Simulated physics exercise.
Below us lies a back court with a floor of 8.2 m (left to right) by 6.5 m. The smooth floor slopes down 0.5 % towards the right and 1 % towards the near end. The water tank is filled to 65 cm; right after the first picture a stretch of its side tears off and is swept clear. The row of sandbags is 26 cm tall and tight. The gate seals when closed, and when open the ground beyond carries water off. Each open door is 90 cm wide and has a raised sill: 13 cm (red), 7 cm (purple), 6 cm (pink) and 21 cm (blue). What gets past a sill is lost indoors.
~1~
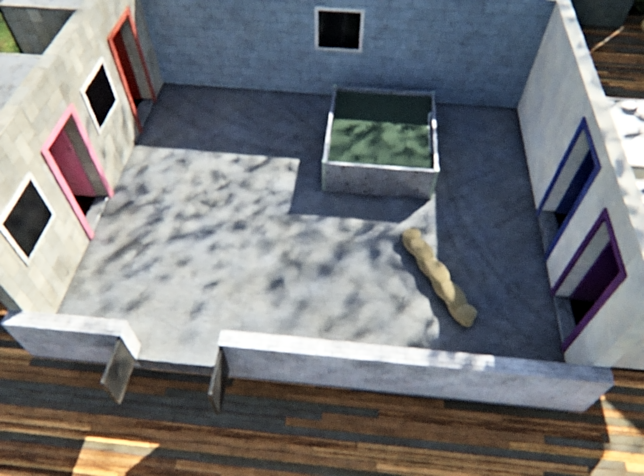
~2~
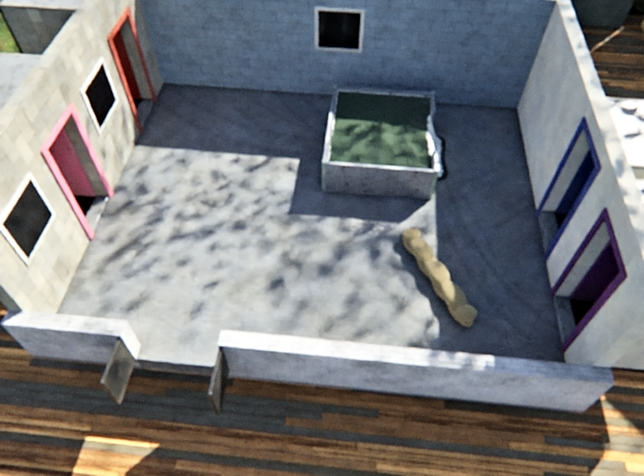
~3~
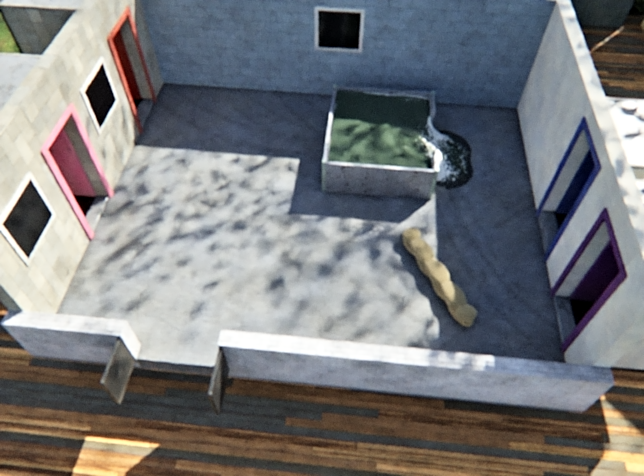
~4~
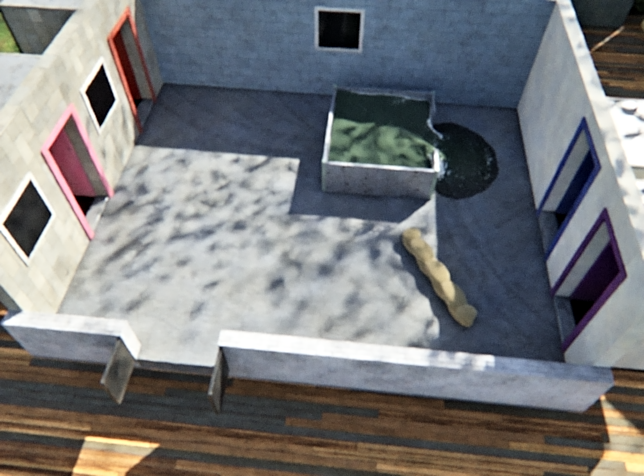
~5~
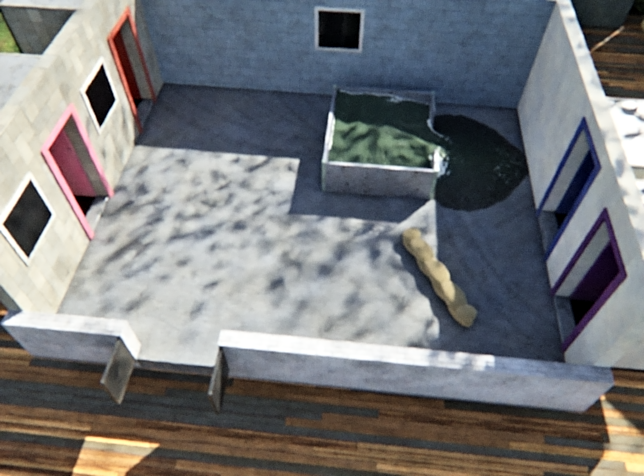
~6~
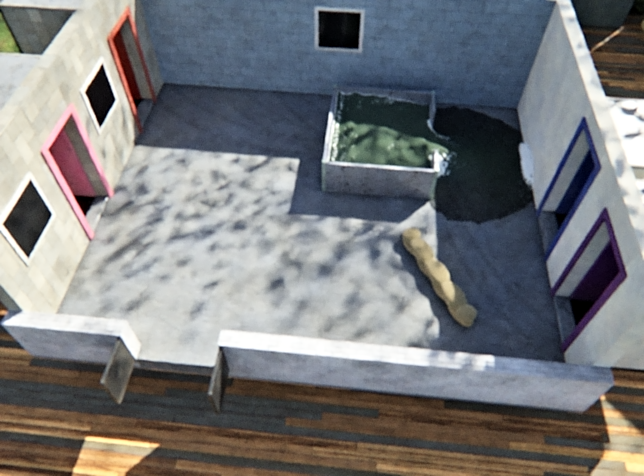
Dark water pours from the right side of a tank and spreads to the right wall.
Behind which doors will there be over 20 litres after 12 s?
Door by door: At the red door it does not reach the limit; at the purple door it passes the limit; at the pink door it stays under the limit; at the blue door it does not reach the limit.
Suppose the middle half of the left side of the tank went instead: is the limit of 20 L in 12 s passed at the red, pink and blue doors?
Against that limit: Red above, pink over, blue under.
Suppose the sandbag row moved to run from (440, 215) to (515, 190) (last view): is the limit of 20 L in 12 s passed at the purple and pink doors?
Against that limit: Purple below, pink under.
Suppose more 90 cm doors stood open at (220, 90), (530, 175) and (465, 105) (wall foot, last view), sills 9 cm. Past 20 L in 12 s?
In turn: Under, over, above.
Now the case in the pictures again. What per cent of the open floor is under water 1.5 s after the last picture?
Near 20 per cent is wet.
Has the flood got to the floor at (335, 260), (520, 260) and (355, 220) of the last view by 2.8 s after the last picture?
In that order: Dry, flooded, dry.
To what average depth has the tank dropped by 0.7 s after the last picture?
About 45 cm.
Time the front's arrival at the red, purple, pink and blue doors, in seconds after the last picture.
Red 4.0 s, purple 1.0 s, pink 6.0 s, blue 0.4 s.
Then, 0.7 s after the last picture water covers 15 % of the floor and is deepest (46 cm) near (516, 110); red door not reached, purple door not reached, pink door not reached, blue door 17 cm at the sill, 0 L in.
Then, 1.5 s after the last picture water covers 20 % of the floor and is deepest (42 cm) near (517, 115); red door not reached, purple door 7 cm at the sill, 0 L in, pink door not reached, blue door 18 cm at the sill, 0 L in.
Then, 2.8 s after the last picture water covers 30 % of the floor and is deepest (29 cm) near (507, 381); red door not reached, purple door 6 cm at the sill, 0 L in, pink door not reached, blue door 12 cm at the sill, 0 L in.
Then, 6.3 s after the last picture water covers 75 % of the floor and is deepest (20 cm) near (568, 387); red door 6 cm at the sill, 0 L in, purple door 14 cm at the sill, 51 L in, pink door 2 cm at the sill, 0 L in, blue door 10 cm at the sill, 0 L in.
Then, 11.3 s after the last picture water covers 95 % of the floor and is deepest (14 cm) near (568, 387); red door 3 cm at the sill, 0 L in, purple door 12 cm at the sill, 162 L in, pink door 5 cm at the sill, 0 L in, blue door 7 cm at the sill, 1 L in.
